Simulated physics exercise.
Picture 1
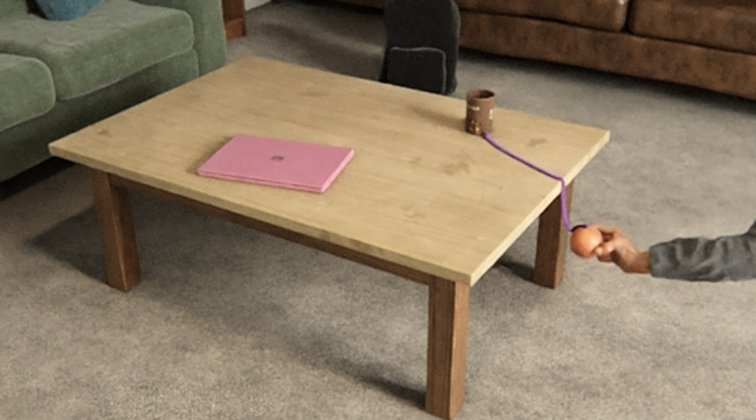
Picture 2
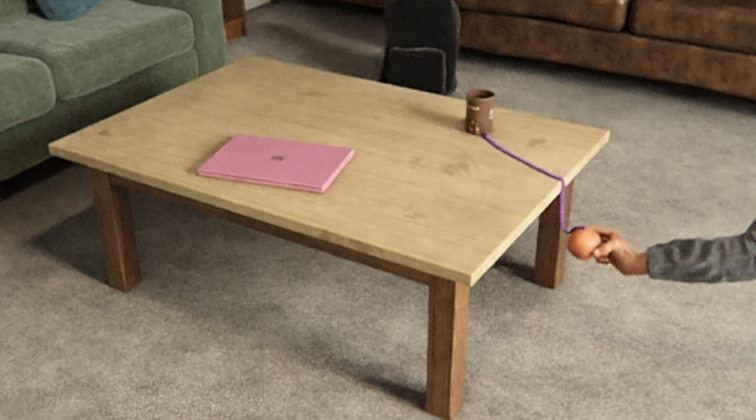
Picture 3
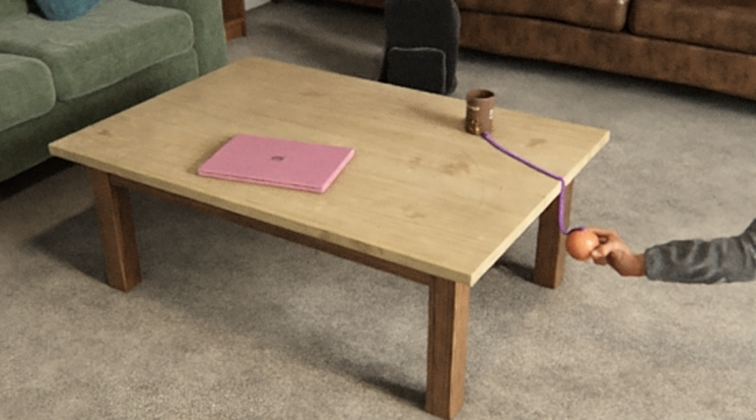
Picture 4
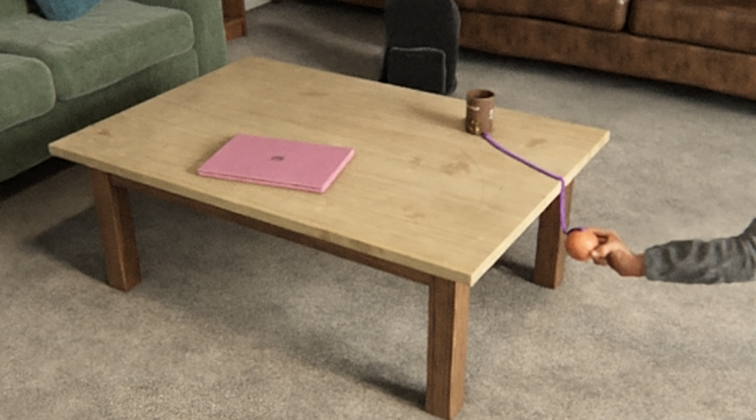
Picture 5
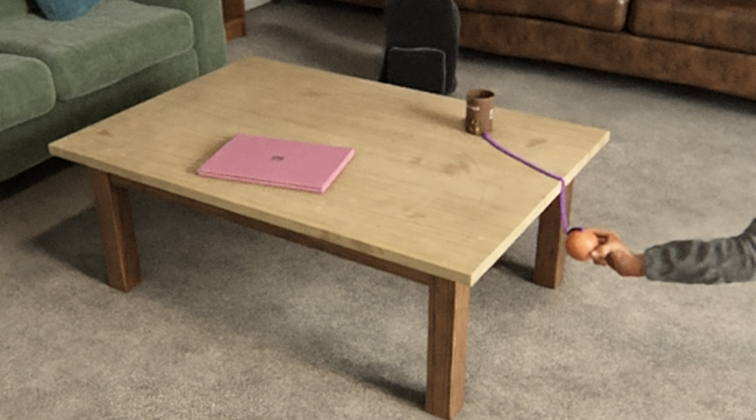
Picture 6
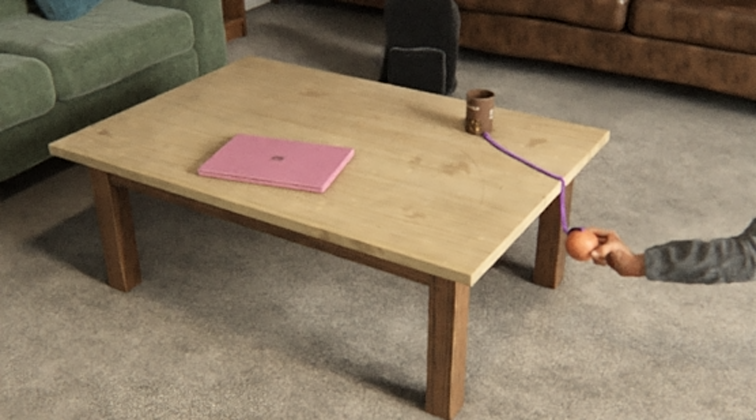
The video shows a hand holding an orange, round object just off the right end of a wooden table, with a purple ribbon running from it to a brown cup near a pink laptop; almost nothing moves.
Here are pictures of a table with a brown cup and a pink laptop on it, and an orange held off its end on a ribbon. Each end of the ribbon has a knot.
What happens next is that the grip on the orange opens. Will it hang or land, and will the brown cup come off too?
At the end, the orange makes it down; the brown cup falls as well.
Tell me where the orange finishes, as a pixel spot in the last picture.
It ends up at (570, 341).
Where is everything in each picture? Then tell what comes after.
The first picture shows orange (586, 242); pink laptop (278, 158); brown cup (481, 94).
The second picture shows orange (584, 244).
The third picture shows orange (582, 245).
The fourth picture shows orange (582, 245); ribbon through (511, 154) (547, 173).
The fifth picture shows orange (582, 245); ribbon through (511, 154) (547, 173).
The sixth picture shows orange (582, 245); pink laptop (278, 158); brown cup (481, 94); ribbon tied to the cup, with little slack.
Then, 0.36 s after the last picture, orange on the floor near (568, 342); laptop unmoved; cup tugged along near (566, 152).
Then, 0.66 s after the last picture, orange on the floor near (566, 340); laptop unmoved; cup down on the floor.
At rest, orange on the floor near (570, 341); laptop unmoved; cup down on the floor. The orange drops all the way and the brown cup is dragged off.
